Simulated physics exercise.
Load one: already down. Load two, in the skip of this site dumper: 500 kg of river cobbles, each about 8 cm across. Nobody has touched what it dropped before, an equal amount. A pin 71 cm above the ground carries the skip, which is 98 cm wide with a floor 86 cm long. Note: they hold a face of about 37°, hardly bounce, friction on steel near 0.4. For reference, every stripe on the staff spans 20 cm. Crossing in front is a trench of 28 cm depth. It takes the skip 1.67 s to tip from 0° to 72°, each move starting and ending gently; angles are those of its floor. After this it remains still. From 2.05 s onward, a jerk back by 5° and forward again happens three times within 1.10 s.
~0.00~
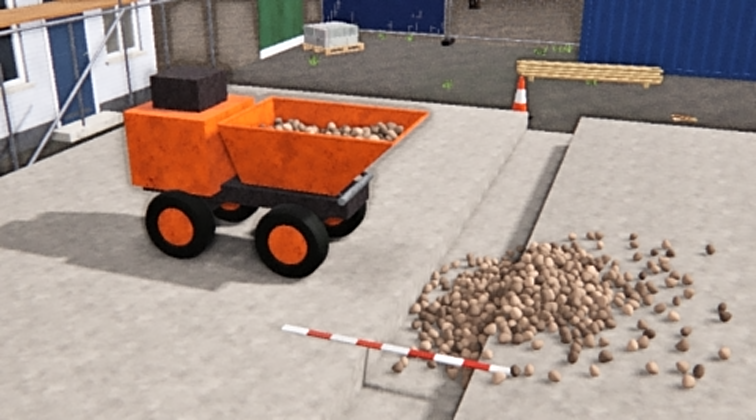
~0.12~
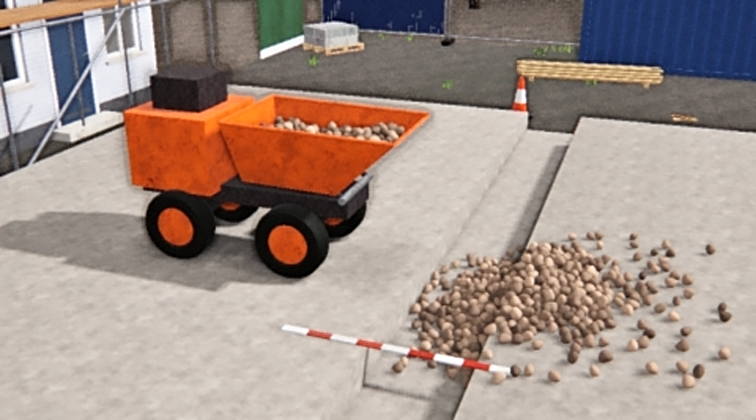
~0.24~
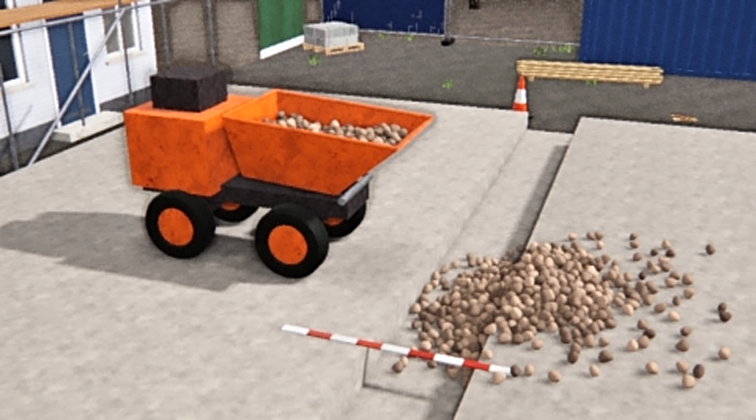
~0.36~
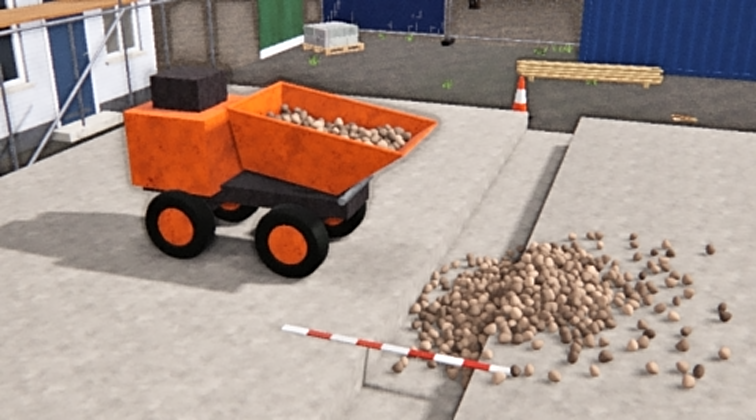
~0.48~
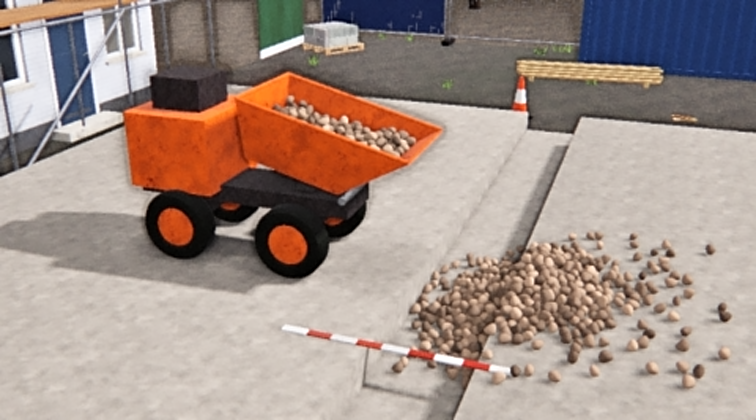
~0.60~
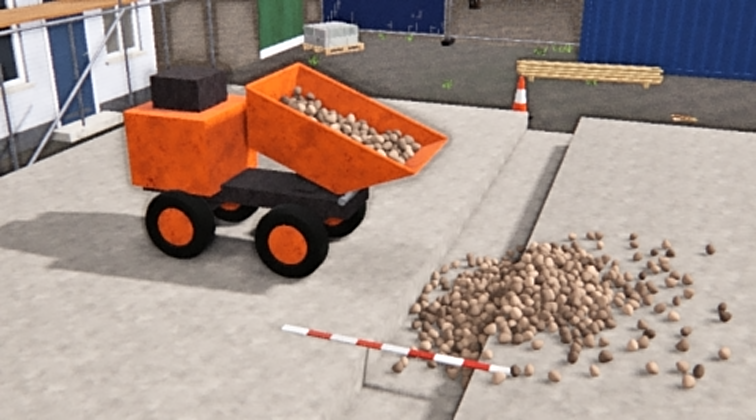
An orange dumper's stone-filled skip slowly tilting forward to the right, its rear rising, beside a heap of brown stones on concrete.
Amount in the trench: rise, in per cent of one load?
95 percent.
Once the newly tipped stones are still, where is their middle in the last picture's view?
I'd point to about (470, 289).
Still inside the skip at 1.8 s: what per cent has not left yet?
Some 60 %, roughly, is held.
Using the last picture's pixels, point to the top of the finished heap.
About (502, 262).
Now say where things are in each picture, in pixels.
In the first picture, lip at (392, 144), floor tilted 0°, highest stones at (369, 131). The earlier load is highest near (533, 271), 18 cm above ground level, 46 % in the trench, 54 % past the trench.
In the second picture, lip at (394, 146), floor tilted 1°, highest stones at (370, 131); the stones move at 0.2 m/s on average.
In the third picture, the skip is at 4°, its lip at (397, 149); the top of the load is at (323, 127); the stones move at 0.3 m/s on average.
In the fourth picture, the skip is at 9°, its lip at (403, 155); the top of the load is at (290, 116); the stones move at 0.4 m/s on average.
In the fifth picture, the skip is at 14°, its lip at (409, 164); the top of the load is at (294, 109); the stones move at 0.5 m/s on average.
In the sixth picture, lip at (414, 174), floor tilted 21°, highest stones at (298, 102); the stones move at 0.6 m/s on average.
After 1.2 s the floor is at 61°; in per cent of one load, 100 in the skip, 46 in the trench, 54 past the trench; the foremost stones are at (732, 318).
After 1.8 s the floor is at 72°; in per cent of one load, 62 in the skip, 84 in the trench, 54 past the trench; the foremost stones are at (732, 318).
After 3.6 s the floor is at 72°; in per cent of one load, 0 in the skip, 141 in the trench, 59 past the trench; the foremost stones are at (732, 318).
After 6.2 s the floor is at 72°; in per cent of one load, 0 in the skip, 141 in the trench, 59 past the trench; the foremost stones are at (732, 318). Net gain in the trench, 95.
